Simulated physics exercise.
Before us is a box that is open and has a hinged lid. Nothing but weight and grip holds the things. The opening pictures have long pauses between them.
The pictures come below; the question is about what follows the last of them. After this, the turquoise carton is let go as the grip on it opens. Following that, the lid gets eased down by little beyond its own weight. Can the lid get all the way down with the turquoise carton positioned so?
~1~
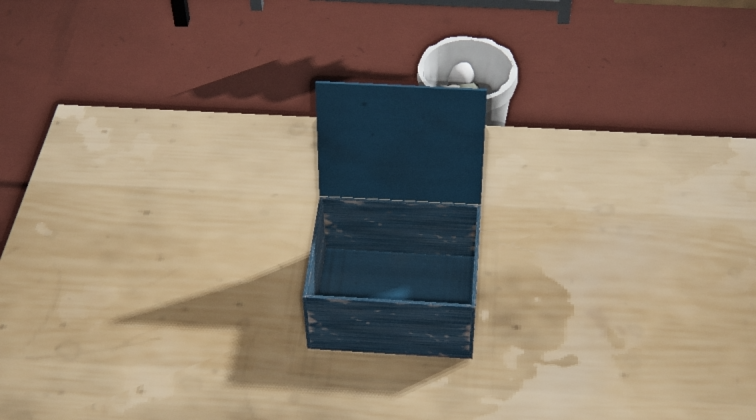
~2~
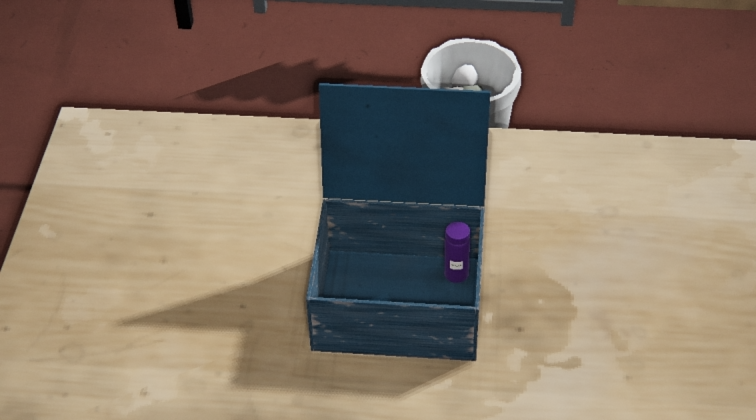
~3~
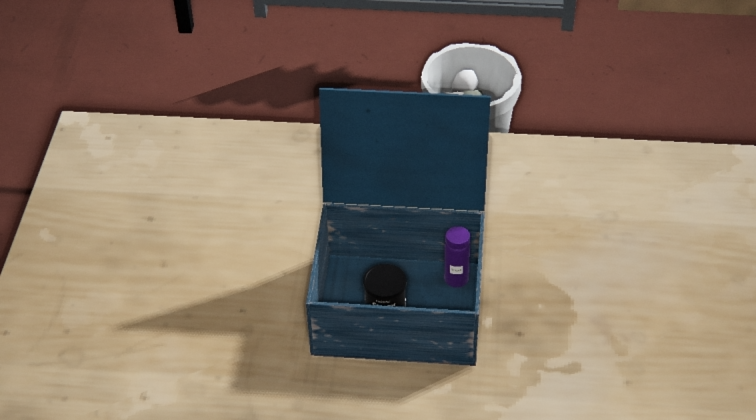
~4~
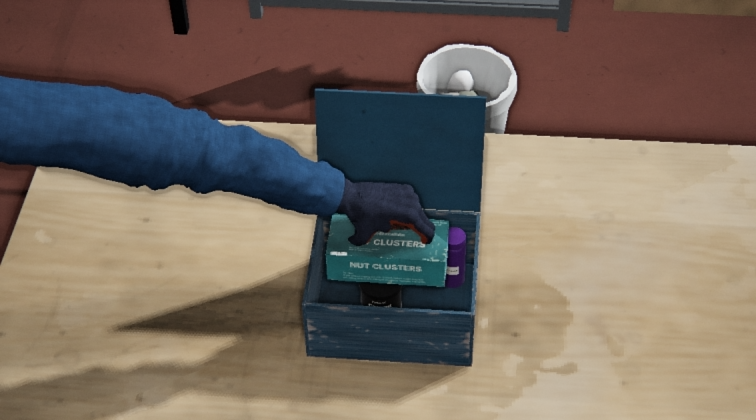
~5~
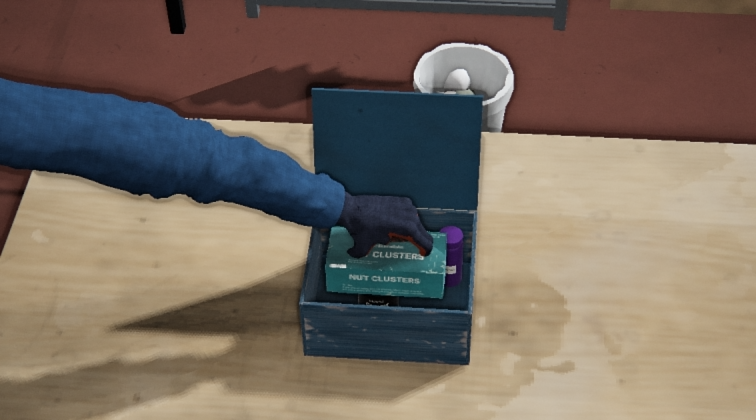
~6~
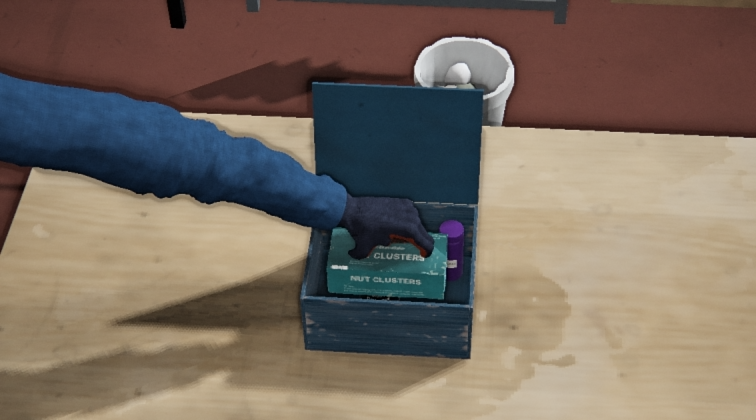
No, it is kept up.
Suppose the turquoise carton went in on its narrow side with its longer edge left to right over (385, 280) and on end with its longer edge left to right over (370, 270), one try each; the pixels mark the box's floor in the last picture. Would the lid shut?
Well, the first time the lid gets all the way down, and the second time it can't get down.
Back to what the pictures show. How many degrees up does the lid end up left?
Some 16 degrees above the rim, more or less.
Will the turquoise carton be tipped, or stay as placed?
Simply put, it remains unturned.
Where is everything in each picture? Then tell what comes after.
The last thing is not in view yet, in the first frame.
The last thing is not in view yet, in the second frame.
The last thing is not in view yet; black tin (385, 297), in the third frame.
Still above its spot; turquoise carton (388, 250), in the fourth frame.
Still above its spot; turquoise carton (387, 262), in the fifth frame.
In place under the hand; turquoise carton (388, 263), in the sixth frame.
Then, 1.20 s on from there, lid starting down.
Then, 1.60 s on from there, lid 57° above the rim.
Then, 1.90 s on from there, lid 23° above the rim.
Then, 3.20 s on from there, lid 16° above the rim.
In the end, lid 16° above the rim; all 3 unmoved. At the end, from the last picture's camera, turquoise carton near (388, 264).
